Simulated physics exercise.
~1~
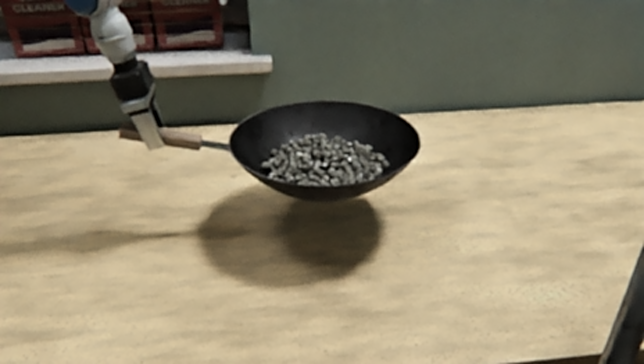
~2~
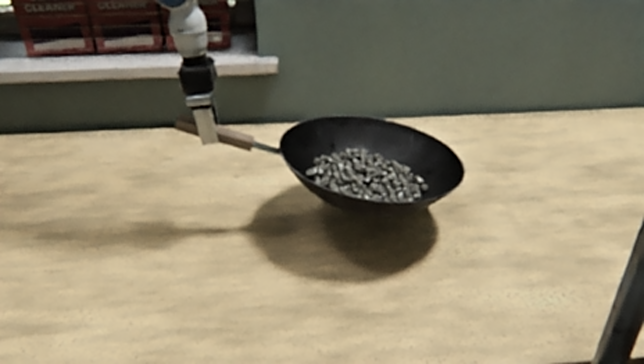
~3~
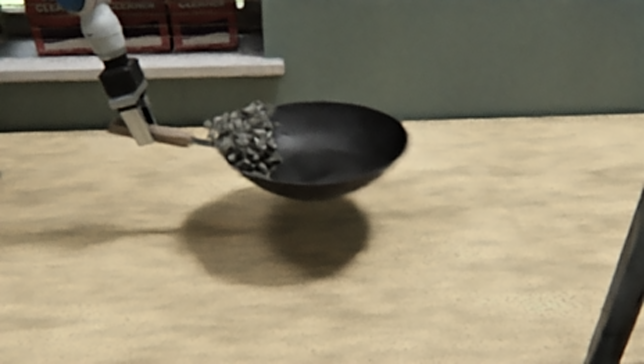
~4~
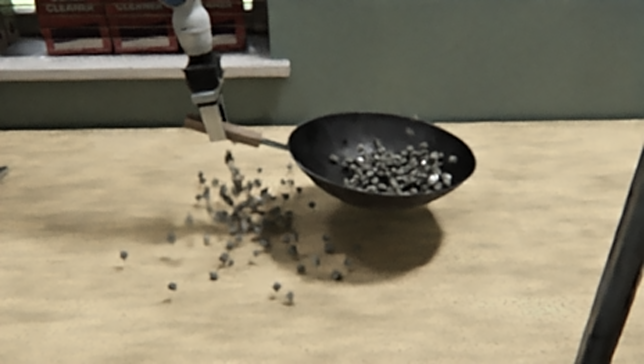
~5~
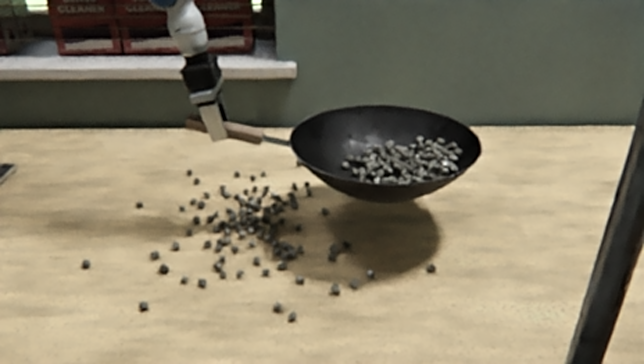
A black wok full of small grey pebbles was jerked right, left and right again by a robot arm gripping its handle, and many pebbles spilled over the handle side, ending up scattered across the table while the rest stayed in the wok.
